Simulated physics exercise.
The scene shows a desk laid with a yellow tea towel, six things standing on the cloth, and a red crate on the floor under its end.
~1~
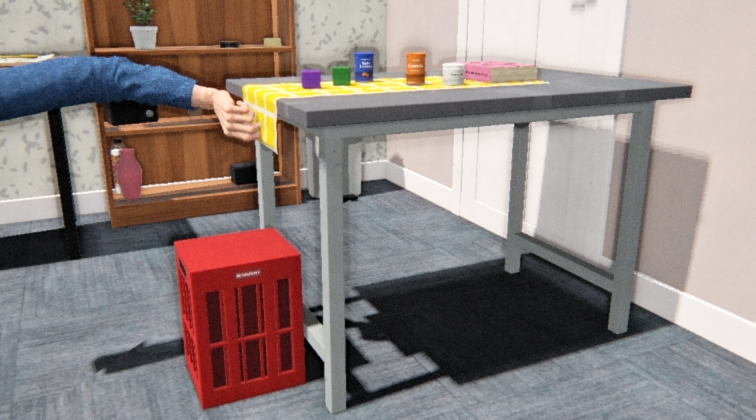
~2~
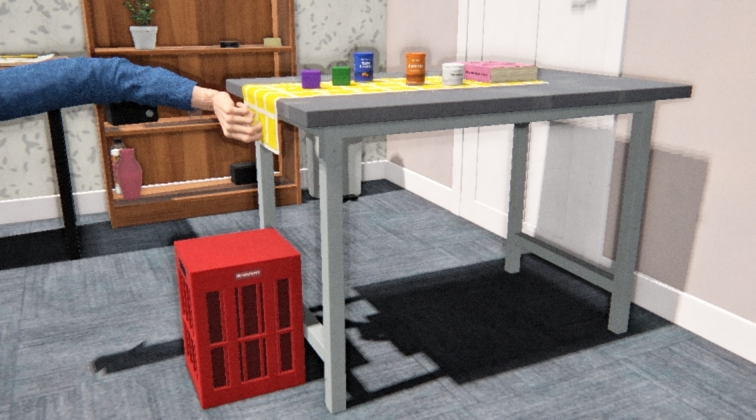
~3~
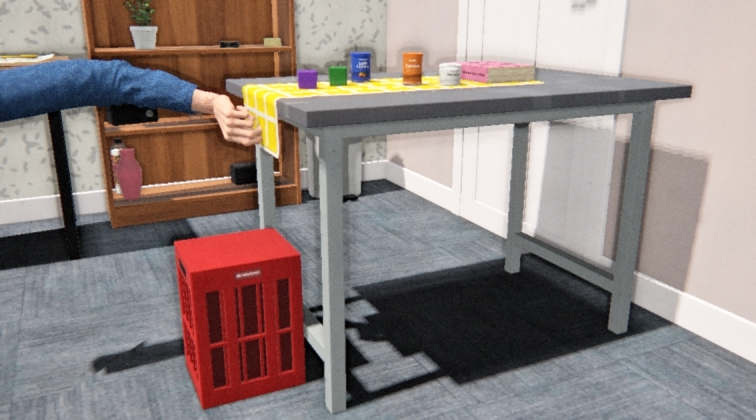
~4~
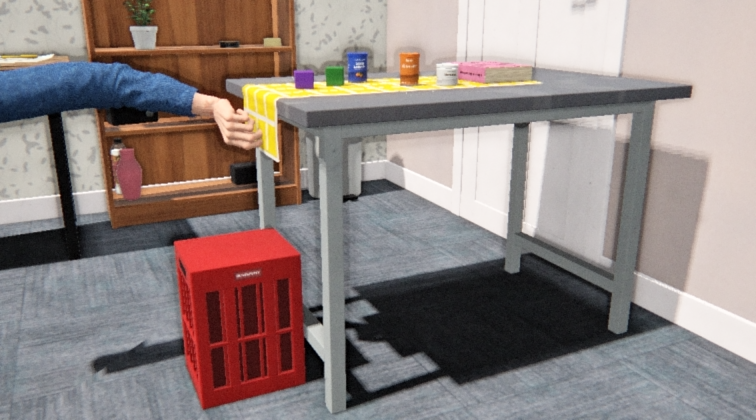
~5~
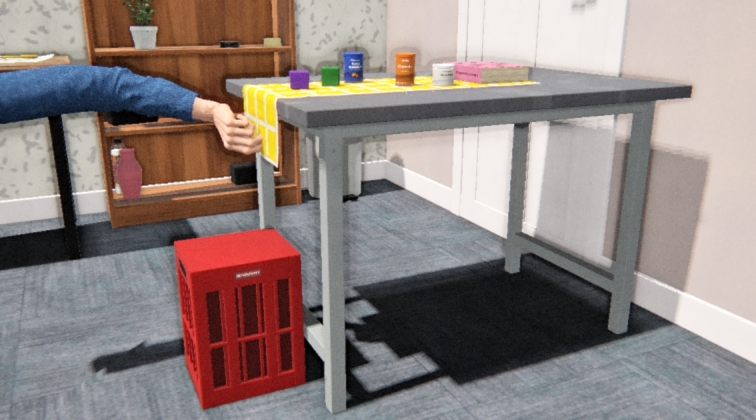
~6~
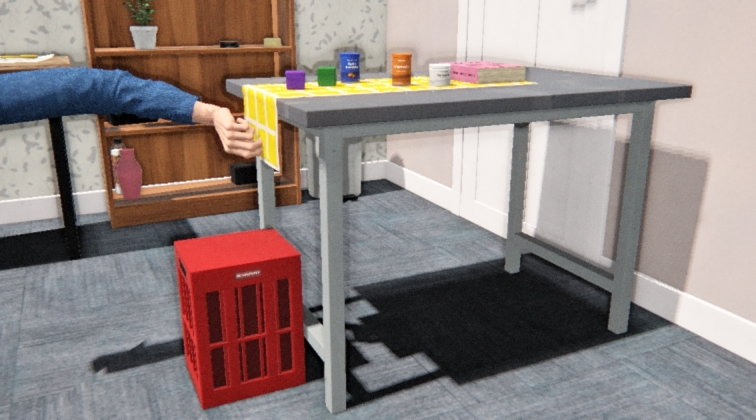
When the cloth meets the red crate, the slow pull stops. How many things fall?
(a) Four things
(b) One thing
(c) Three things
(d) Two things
d, two things.
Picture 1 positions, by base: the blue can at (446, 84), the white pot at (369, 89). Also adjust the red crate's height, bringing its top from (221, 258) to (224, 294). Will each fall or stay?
Blue can: Still up. White pot: Off.
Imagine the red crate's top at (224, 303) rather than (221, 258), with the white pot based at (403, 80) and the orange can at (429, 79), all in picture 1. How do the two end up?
The white pot ends up still on top and the orange can ends up still on top.
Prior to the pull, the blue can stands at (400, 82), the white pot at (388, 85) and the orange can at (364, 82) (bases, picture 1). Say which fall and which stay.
Blue can stays, white pot stays, orange can stays.
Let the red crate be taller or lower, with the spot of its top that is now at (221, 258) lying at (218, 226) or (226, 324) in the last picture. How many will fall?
The first gives 1, the second 4.
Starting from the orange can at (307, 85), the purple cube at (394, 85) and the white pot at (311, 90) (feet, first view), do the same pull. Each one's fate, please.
The orange can is off the top, the purple cube is still on top and the white pot is off the top.
A little later, hem near (262, 193); all still up.
Next, hem near (263, 231); purple cube gone.
When it is over, hem on the crate; purple cube and green cube gone. The desk loses two.
